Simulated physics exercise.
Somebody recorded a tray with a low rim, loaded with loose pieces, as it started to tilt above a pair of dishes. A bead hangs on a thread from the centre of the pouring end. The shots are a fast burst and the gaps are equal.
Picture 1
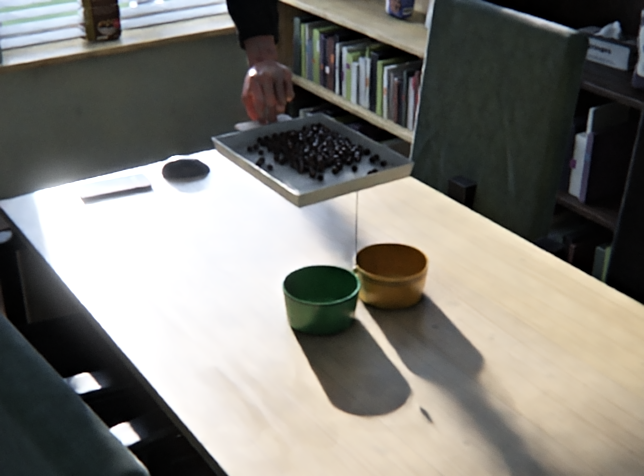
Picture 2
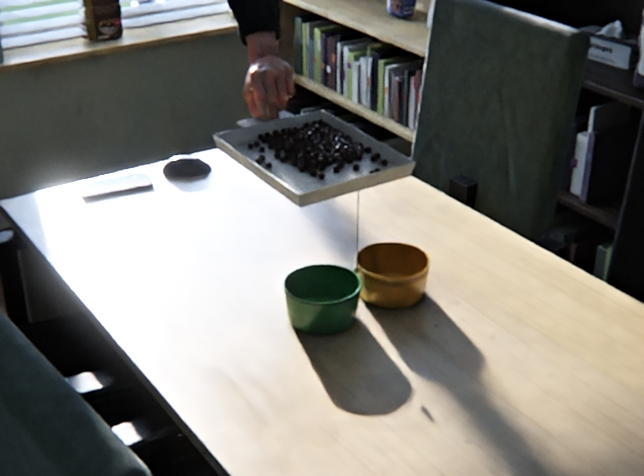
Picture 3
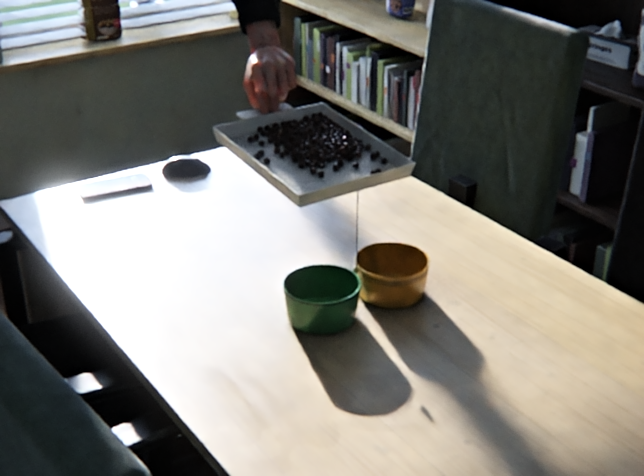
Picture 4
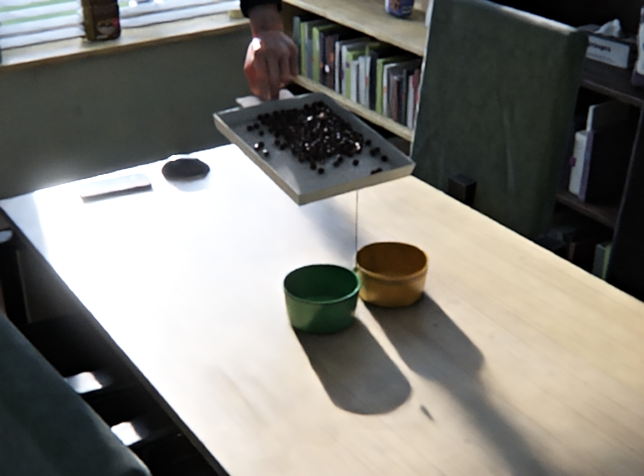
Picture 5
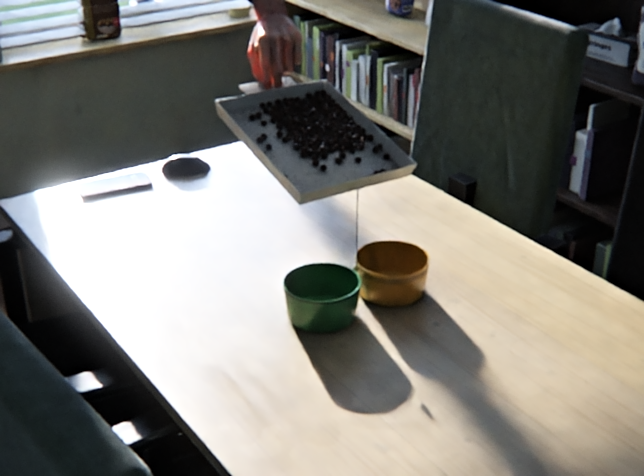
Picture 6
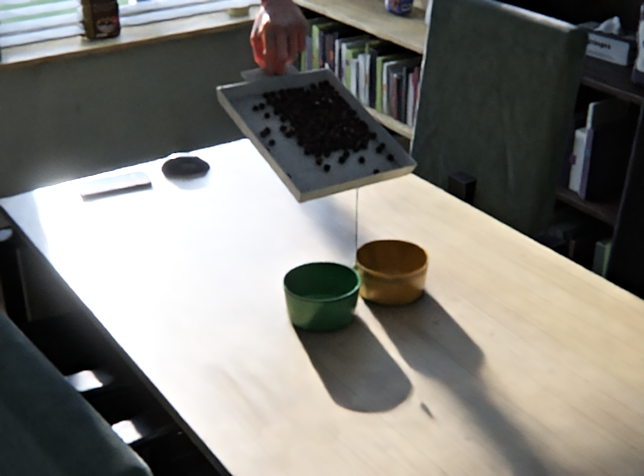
A sunlit room with a pale wooden table, a window and bookshelves behind it is seen from slightly above by a still camera. A green bowl stands left of an orange-yellow one, below a shallow light tray of small dark balls held at its far side by a hand. The hand raises that side steadily, increasing the tray's slope toward the viewer, while the bowls stay put.
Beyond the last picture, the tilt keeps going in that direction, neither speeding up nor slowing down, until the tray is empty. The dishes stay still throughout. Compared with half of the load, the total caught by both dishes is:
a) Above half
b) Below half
Below half.
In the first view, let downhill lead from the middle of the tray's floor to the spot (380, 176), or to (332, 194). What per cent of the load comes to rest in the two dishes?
Roughly 70 percent first and 0 percent second.
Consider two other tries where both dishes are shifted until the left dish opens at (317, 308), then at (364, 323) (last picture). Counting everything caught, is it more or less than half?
First shift, a majority share; second shift, a minority share.
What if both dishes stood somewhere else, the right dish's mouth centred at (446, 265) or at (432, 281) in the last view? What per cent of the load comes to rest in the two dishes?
First try: Roughly 70 per cent; second try: Roughly 90 per cent.
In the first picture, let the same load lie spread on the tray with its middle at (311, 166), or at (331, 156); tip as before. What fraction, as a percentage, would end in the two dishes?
In turn 0 and 0 in a hundred.
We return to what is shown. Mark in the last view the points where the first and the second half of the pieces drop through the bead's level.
The first part passes (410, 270); everything after passes (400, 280).
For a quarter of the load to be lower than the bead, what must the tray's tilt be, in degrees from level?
90°.
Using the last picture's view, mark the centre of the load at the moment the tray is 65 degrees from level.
The middle of the pieces sits at roughly (375, 174).
Soon, tray tipped steeply; most on the tray; a small part outside both; a small part in the air.
A while on, tray tipped past a quarter turn; a small part on the tray; a stray few in the right dish; about half outside both; about a third in the air.
Towards the end, tray tipped past a quarter turn; a stray few in the left dish; a stray few in the right dish; nearly all outside both.
Finally, tray tipped past a quarter turn; a stray few in the left dish; a stray few in the right dish; nearly all outside both.
